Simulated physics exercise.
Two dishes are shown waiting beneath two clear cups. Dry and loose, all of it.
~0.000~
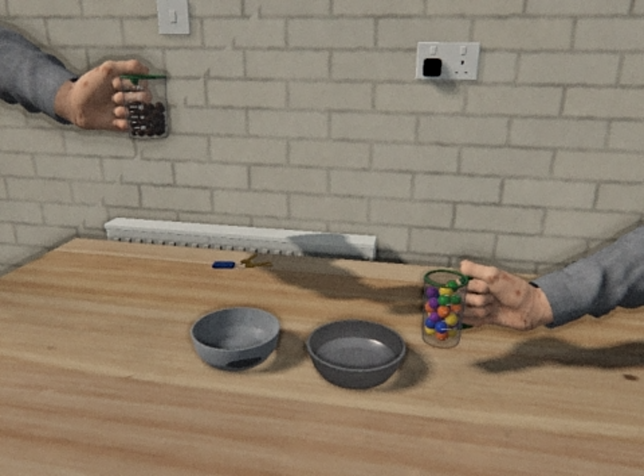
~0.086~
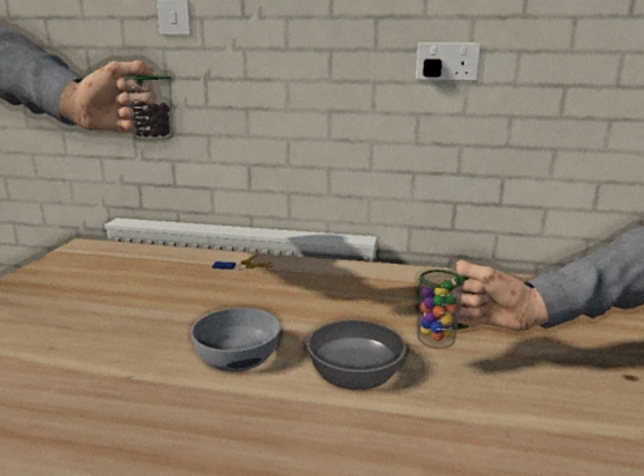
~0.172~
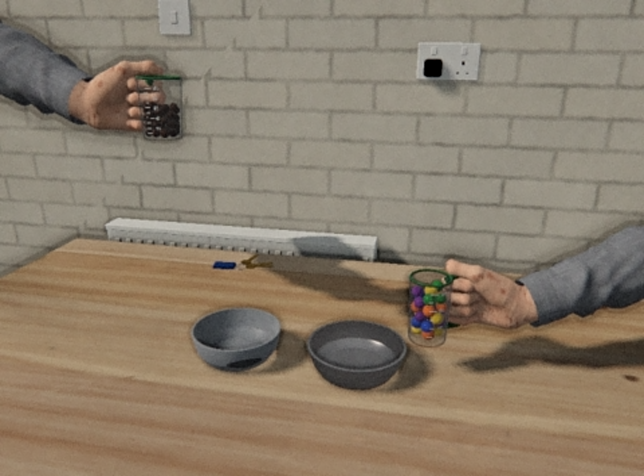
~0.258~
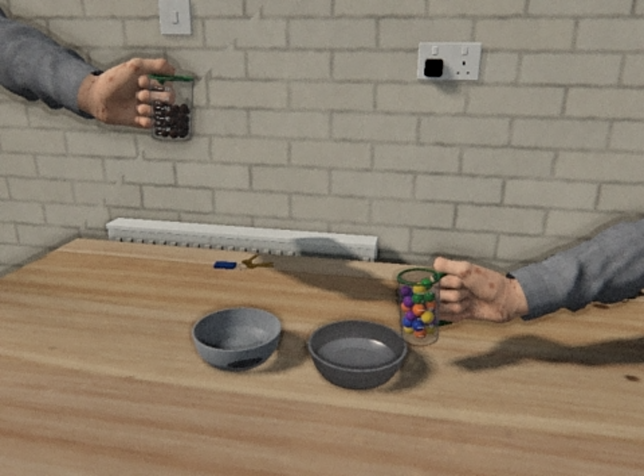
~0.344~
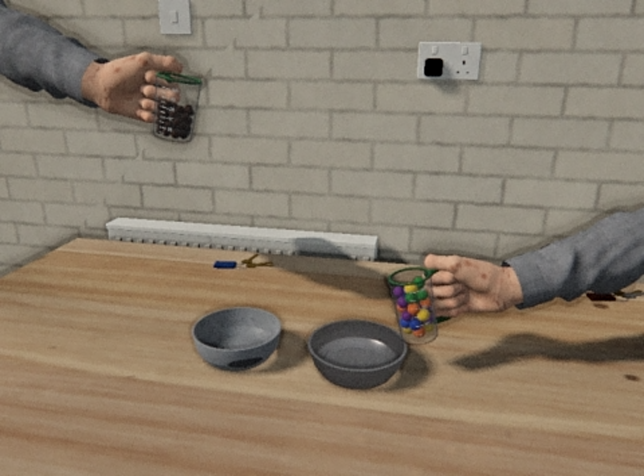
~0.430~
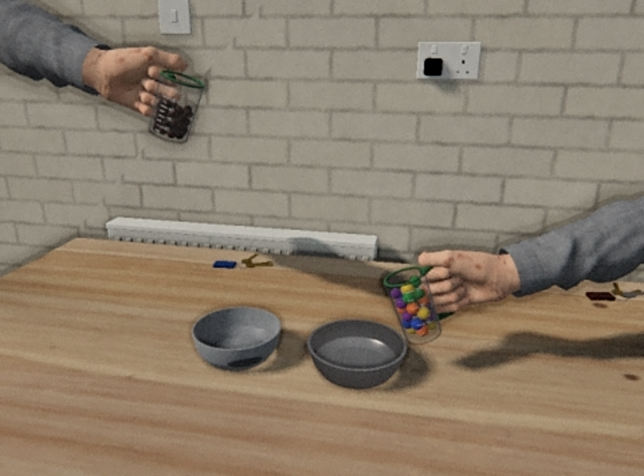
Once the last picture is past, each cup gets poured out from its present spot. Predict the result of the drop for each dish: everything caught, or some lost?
As I see it, left sheds bits; right does not spill.
Around 0.90 s, left, all still in the cup; right, all still in the cup.
Around 1.30 s, left, most still in the cup, about a quarter in the air; right, most still in the cup, about a quarter in the dish, a small part in the air.
Around 1.65 s, left, about two thirds in the dish, a small part outside the dish, about a third in the air; right, all in the dish.
Finally (2.6 s), left, most in the dish, about a quarter outside the dish; right, all in the dish, none outside the dish.
